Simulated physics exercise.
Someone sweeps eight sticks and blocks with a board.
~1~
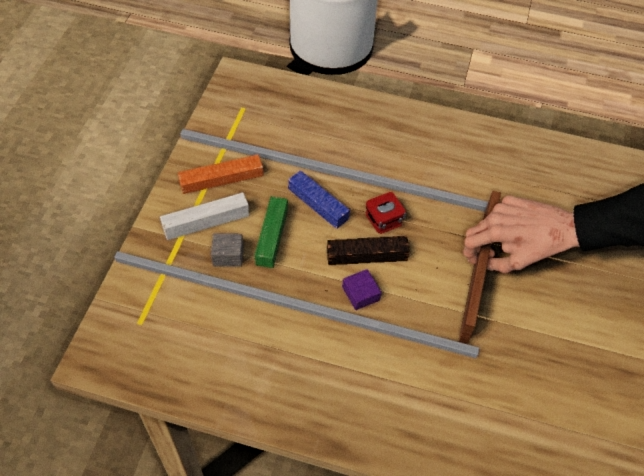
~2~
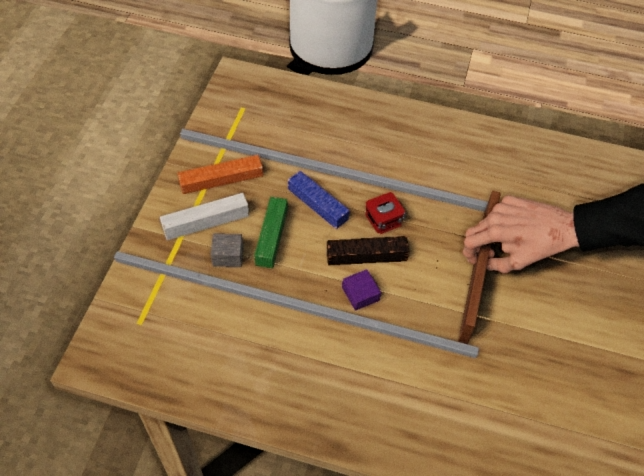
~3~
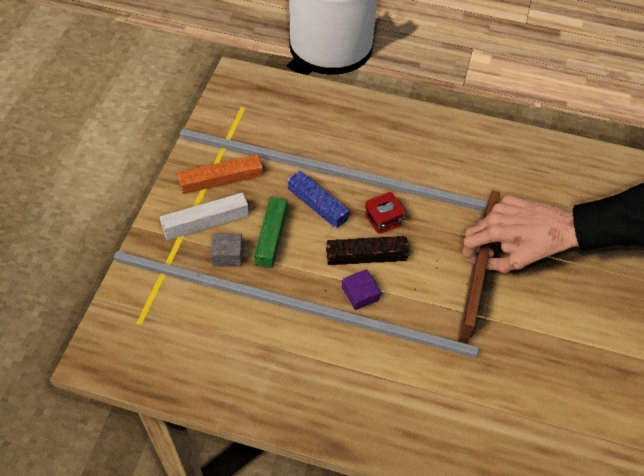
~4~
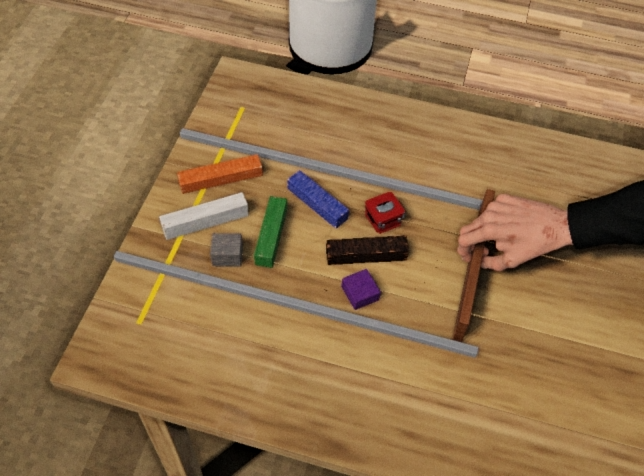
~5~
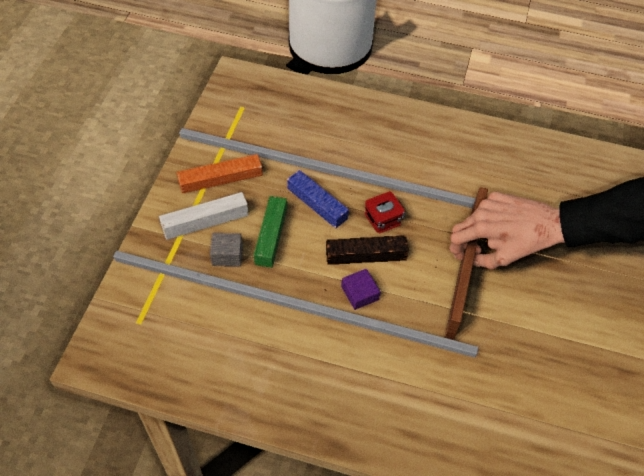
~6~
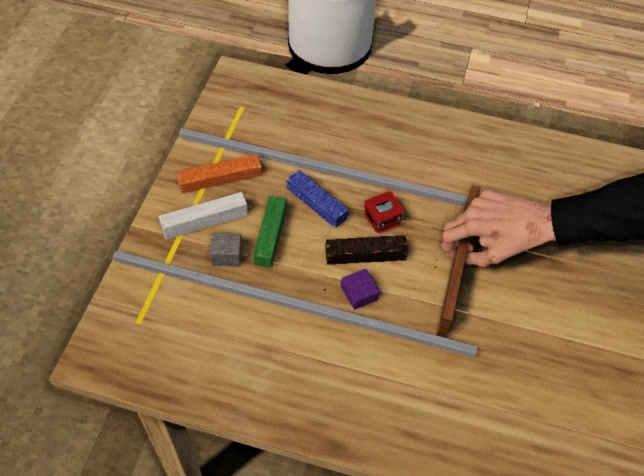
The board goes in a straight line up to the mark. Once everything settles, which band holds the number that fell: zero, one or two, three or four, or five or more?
It is in the band three or four.
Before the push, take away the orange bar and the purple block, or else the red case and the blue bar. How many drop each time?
In the first try 1, in the other 2.
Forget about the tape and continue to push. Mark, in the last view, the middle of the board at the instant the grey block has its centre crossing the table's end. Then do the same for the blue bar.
Roughly (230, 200); for the second one, roughly (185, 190).
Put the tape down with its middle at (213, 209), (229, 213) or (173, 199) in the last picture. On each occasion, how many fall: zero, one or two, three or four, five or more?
So, tape by tape, it's either three or four, then zero, then at least five.
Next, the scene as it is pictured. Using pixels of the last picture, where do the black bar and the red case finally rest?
Positions - first (160, 205), then (200, 157).
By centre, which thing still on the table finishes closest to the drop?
It's the blue bar that ends up nearest.
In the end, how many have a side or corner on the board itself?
So the total is 2.
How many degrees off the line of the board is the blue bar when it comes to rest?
I'd put it at about 0°.
Soon after, none off yet; orange bar at rest near (220, 174); white bar at rest near (204, 216); grey block at rest near (226, 250).
Then, none off yet; orange bar moved a little near (203, 171); white bar moved a little near (188, 202); grey block moved well along near (169, 235).
At rest, the number that fall off is three or four; fallen, green bar, grey block, white bar and orange bar.
